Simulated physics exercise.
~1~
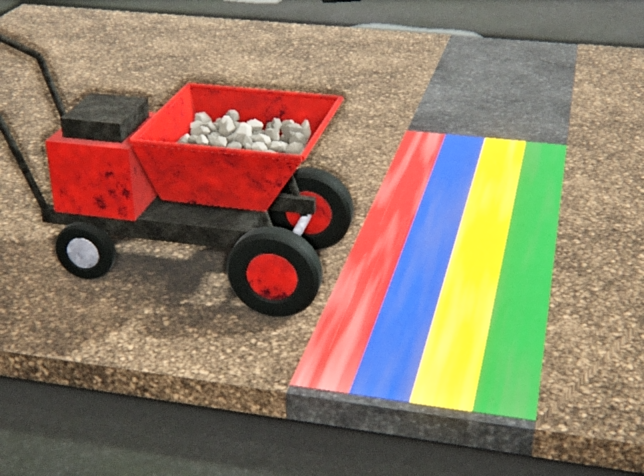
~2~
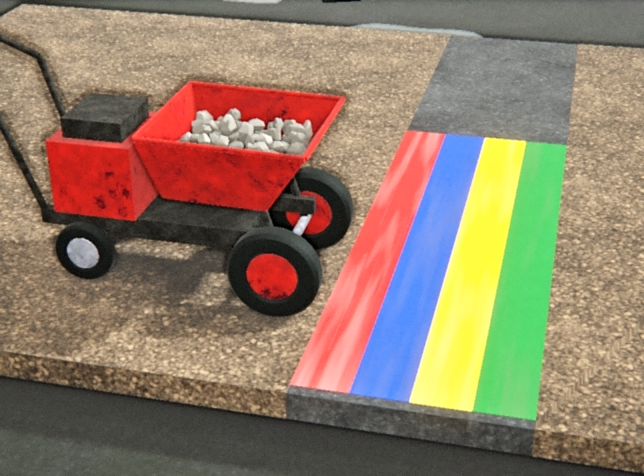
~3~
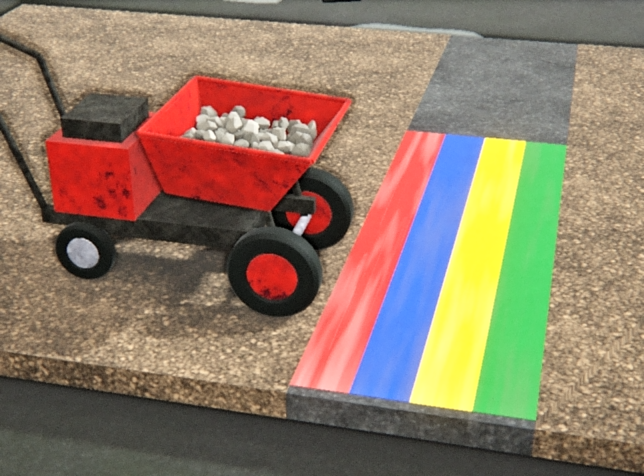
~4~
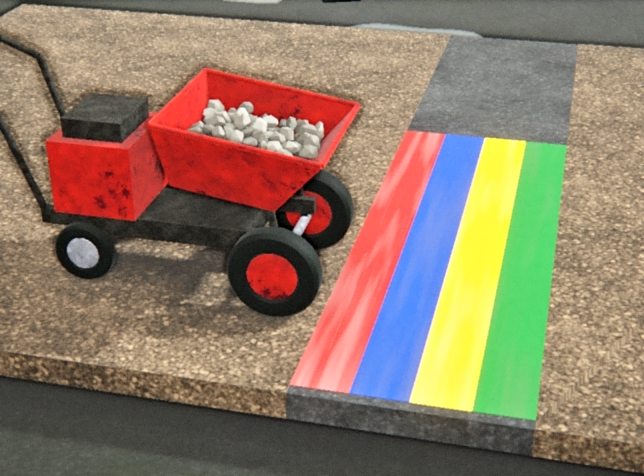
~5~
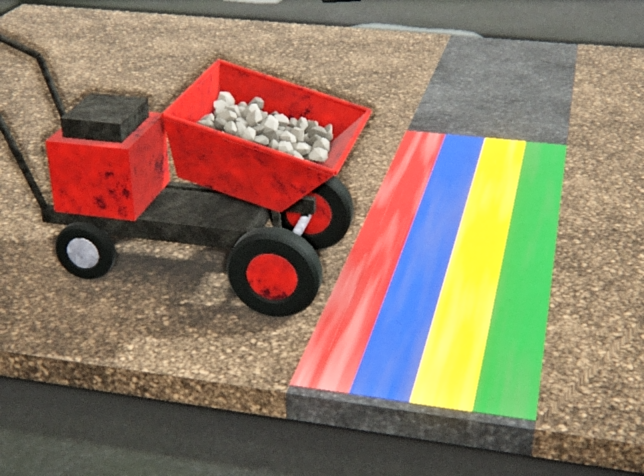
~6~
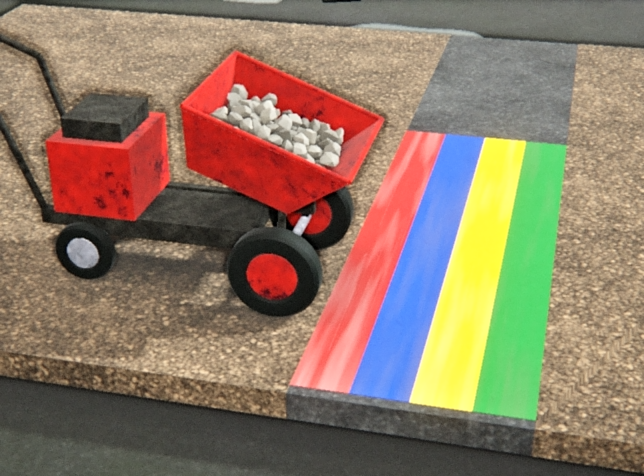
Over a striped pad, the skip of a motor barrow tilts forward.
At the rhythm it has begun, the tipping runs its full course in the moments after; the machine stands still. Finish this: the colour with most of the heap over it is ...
... Yellow.
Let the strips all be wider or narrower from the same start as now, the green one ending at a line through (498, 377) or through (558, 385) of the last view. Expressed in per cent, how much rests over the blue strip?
Shares: 10 %; then 40 %.
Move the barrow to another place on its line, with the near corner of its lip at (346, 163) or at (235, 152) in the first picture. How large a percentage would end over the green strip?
Around 30 and 0 per cent respectively.
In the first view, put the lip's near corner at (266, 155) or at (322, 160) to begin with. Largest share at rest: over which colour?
The blue strip at the first place, then the yellow strip at the second.
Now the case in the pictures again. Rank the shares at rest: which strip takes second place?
Second: The blue one.
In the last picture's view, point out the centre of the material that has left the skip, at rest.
Around (460, 294).
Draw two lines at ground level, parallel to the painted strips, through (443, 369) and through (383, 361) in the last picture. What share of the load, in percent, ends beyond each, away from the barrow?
Some 40 and some 90 per cent, respectively.
Shortly afterwards, skip tipped steeply; the whole lot in the skip.
Next, skip tipped right over; the bulk in the skip; only a few over the blue strip; a little over the yellow strip.
Some moments later, skip tipped right over; near a quarter in the skip; near a quarter over the blue strip; near a third over the yellow strip; a little over the green strip; only a few off the paint.
In the end, skip tipped right over; a little in the skip; none at all over the red strip; near a quarter over the blue strip; near half over the yellow strip; a little over the green strip; only a few off the paint.
